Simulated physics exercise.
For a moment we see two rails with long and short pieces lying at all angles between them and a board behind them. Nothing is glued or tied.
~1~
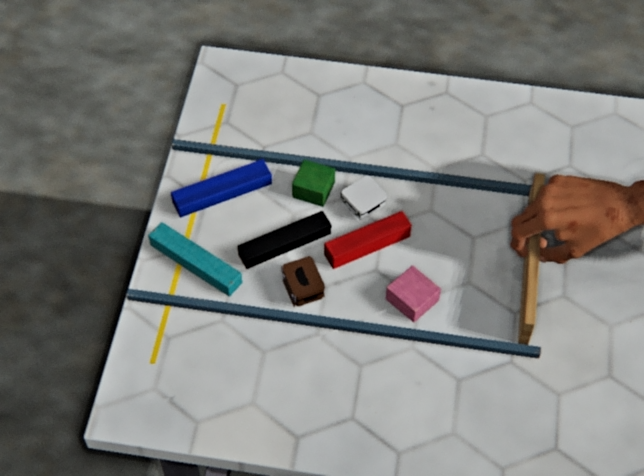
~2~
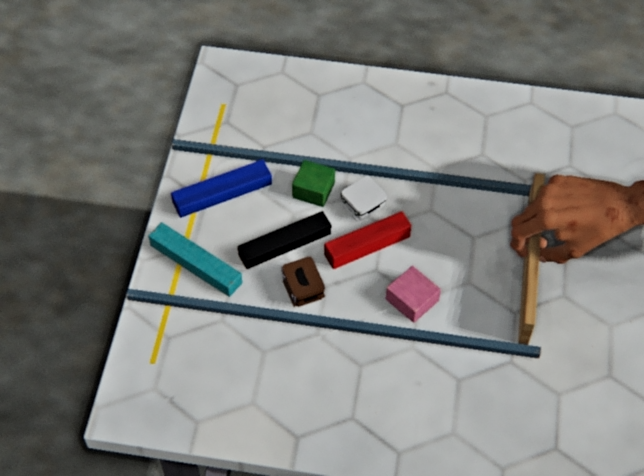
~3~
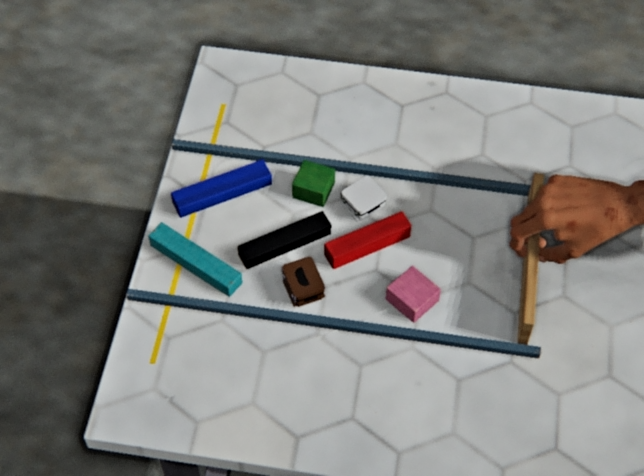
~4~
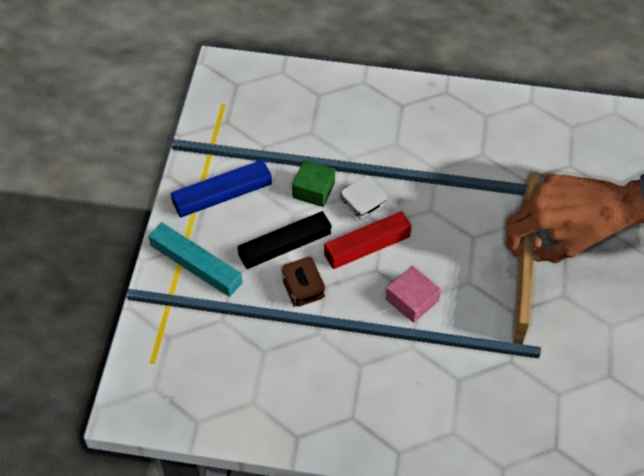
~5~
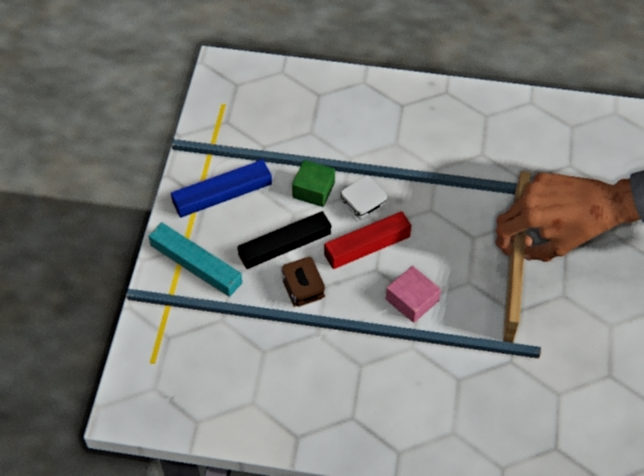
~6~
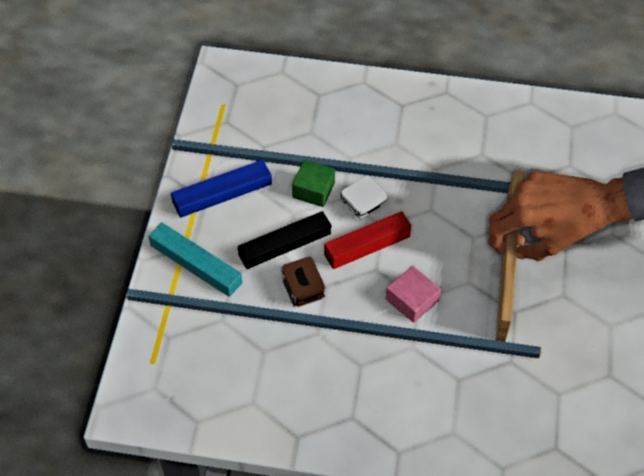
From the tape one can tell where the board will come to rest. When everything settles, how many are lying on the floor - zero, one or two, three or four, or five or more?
Lost: Five or more.
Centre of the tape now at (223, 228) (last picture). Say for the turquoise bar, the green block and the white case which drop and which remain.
Lab note - turquoise bar toppled, green block not toppled, white case not toppled.
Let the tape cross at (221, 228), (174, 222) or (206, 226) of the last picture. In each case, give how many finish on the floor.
It would be 2, 7 and 2.
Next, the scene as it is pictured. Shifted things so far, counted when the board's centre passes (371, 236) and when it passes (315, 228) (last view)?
Counting first: 4, next 8.
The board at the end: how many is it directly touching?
The count in contact is 3.
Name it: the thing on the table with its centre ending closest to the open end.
Looking at the middles, it's the red stick.
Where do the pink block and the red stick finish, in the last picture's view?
Final positions: Near (156, 270); near (157, 224).
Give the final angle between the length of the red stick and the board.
I'd estimate about 30 degrees.
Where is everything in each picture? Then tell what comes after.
Turquoise bar (195, 259); blue stick (222, 188); black stick (285, 240); board (532, 257); tape (191, 224), in the first picture.
Blue stick (222, 188); board (532, 257), in the second picture.
Black stick (285, 240); pink block (413, 294), in the third picture.
Turquoise bar (195, 259); brown case (304, 283), in the fourth picture.
Blue stick (222, 188); red stick (368, 240), in the fifth picture.
Turquoise bar (195, 259); blue stick (222, 188); black stick (285, 240); board (509, 254); tape (191, 224), in the sixth picture.
Early on, none off yet; turquoise bar at rest near (195, 259); blue stick at rest near (222, 188); black stick at rest near (285, 240).
Finally, the number that fall off is five or more; lost, brown case, green block, black stick, blue stick and turquoise bar.
